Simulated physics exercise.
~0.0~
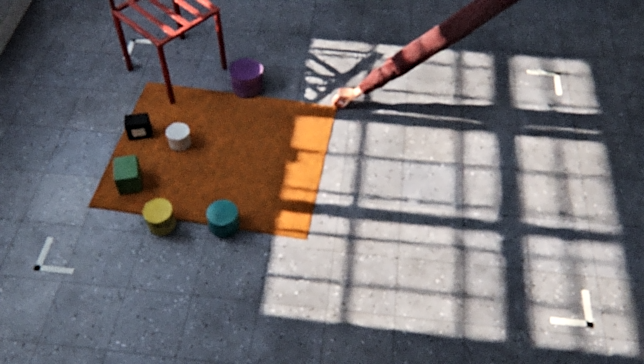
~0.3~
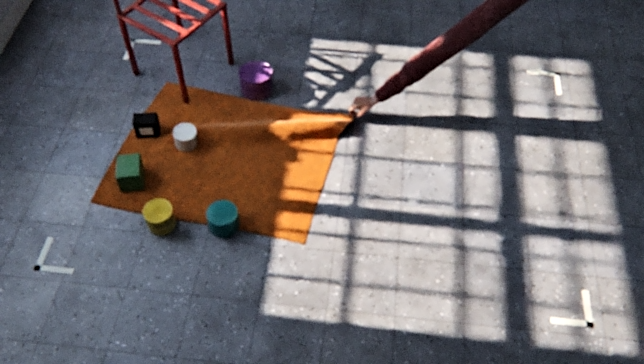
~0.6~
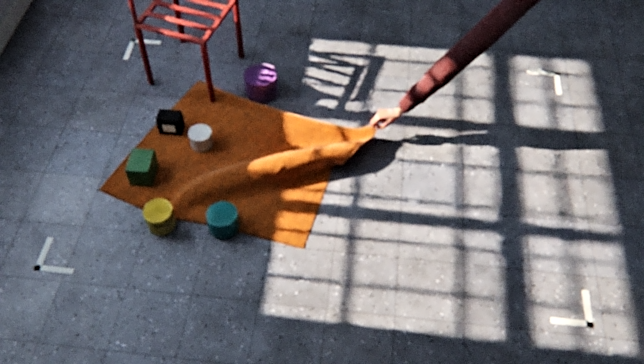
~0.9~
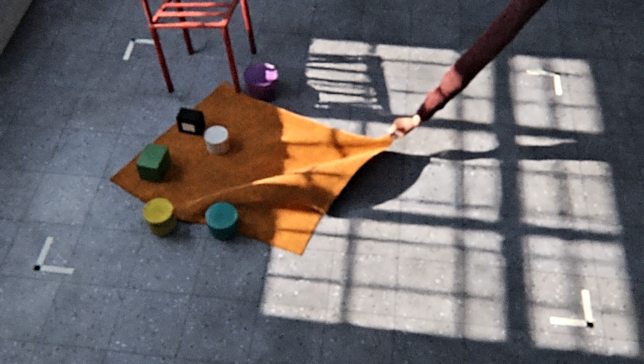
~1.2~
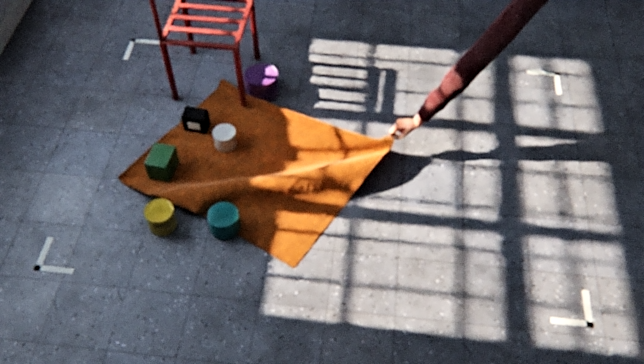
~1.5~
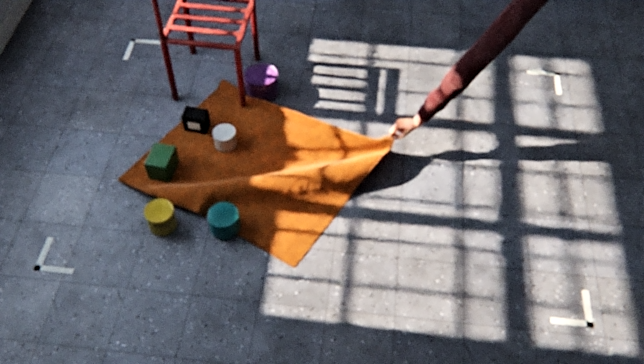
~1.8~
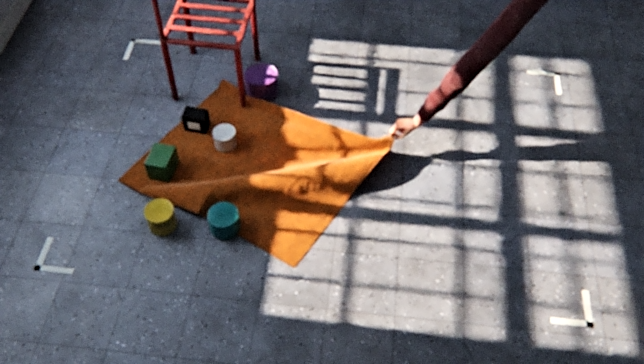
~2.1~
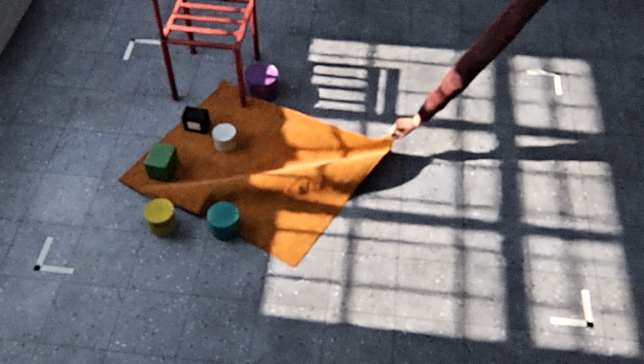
An arm in a dark red sleeve reaches in from the upper right over a grey tiled floor, seen from above, with window light falling across the right side. An orange mat lies at left, holding a black box, a white tub and a green block, with a red chair and purple tub above and yellow and teal tubs at its lower edge. The hand grips the mat's upper right corner and pulls it rightward, creasing and twisting it. The box, white tub, block and chair shift right with it, while the yellow and teal tubs barely move. The pulling stops, and the hand stays holding the stretched corner.
